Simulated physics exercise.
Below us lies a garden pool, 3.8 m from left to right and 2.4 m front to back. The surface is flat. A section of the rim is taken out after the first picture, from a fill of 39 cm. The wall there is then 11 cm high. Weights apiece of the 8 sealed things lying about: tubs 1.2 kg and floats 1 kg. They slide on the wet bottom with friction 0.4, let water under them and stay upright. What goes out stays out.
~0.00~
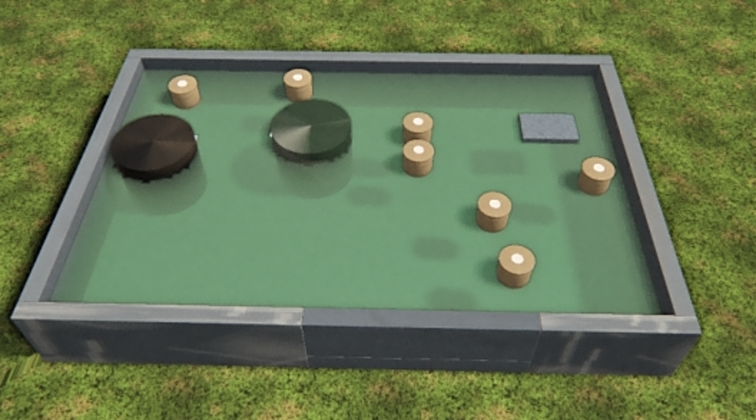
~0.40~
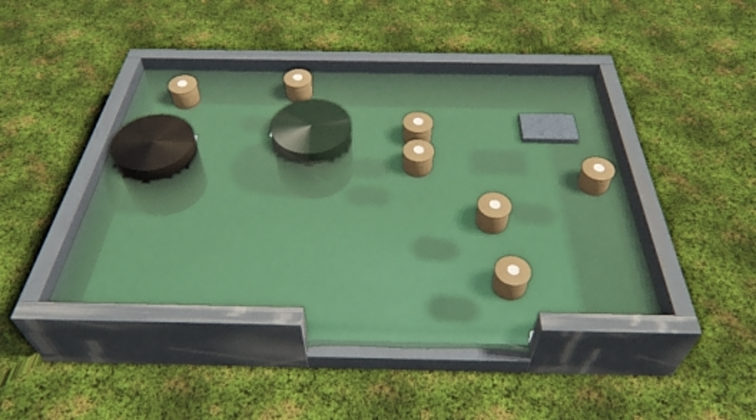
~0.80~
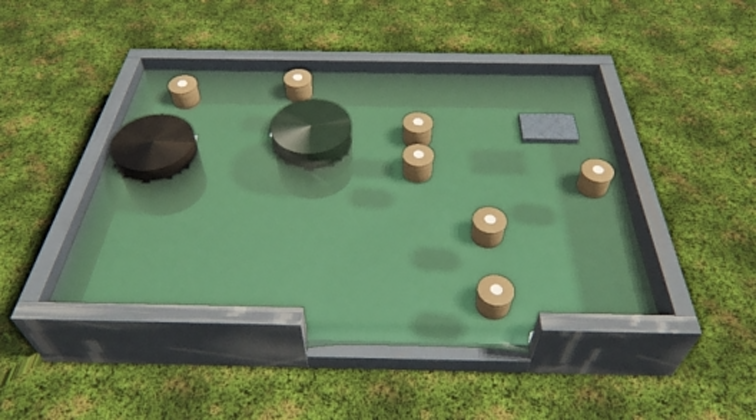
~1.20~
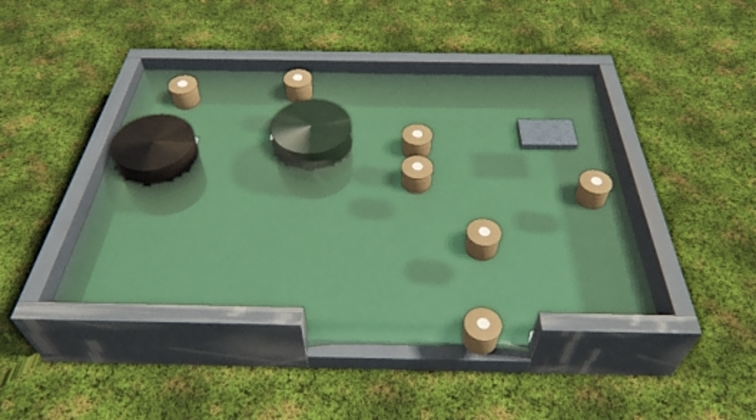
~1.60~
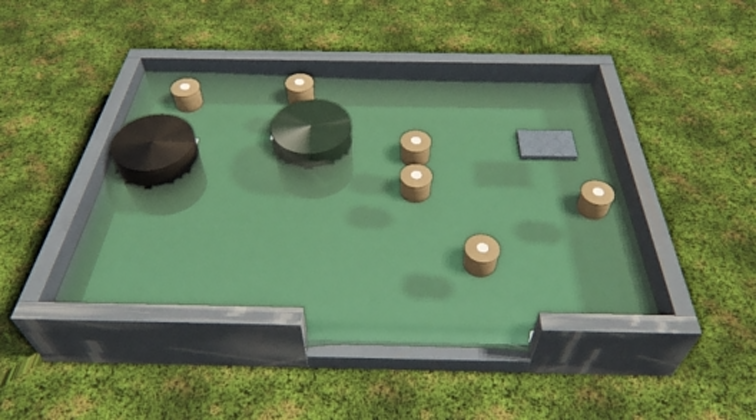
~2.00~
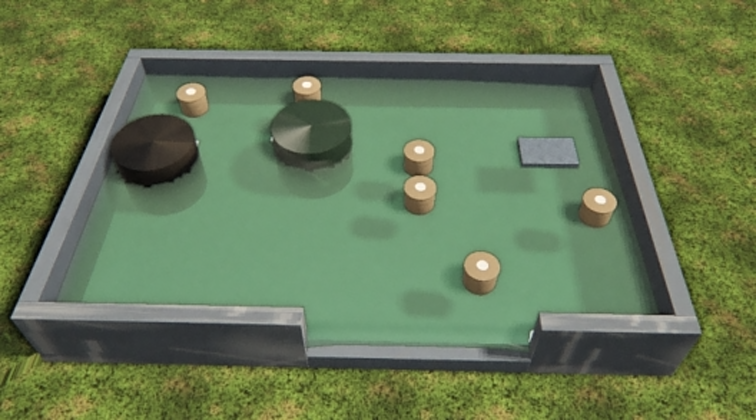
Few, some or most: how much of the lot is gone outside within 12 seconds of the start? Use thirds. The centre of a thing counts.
Share: Between one and two thirds.
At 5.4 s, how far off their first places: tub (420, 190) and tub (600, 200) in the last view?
In turn: 100 cm, 50 cm.
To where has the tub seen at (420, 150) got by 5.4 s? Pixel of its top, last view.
Around (421, 197).
After 2.8 s 1 of 8 are out; 7 afloat.
After 5.4 s 2 of 8 are out; 6 afloat.
After 8.0 s 3 of 8 are out; 5 afloat.
After 12.0 s 4 of 8 are out; 4 afloat.
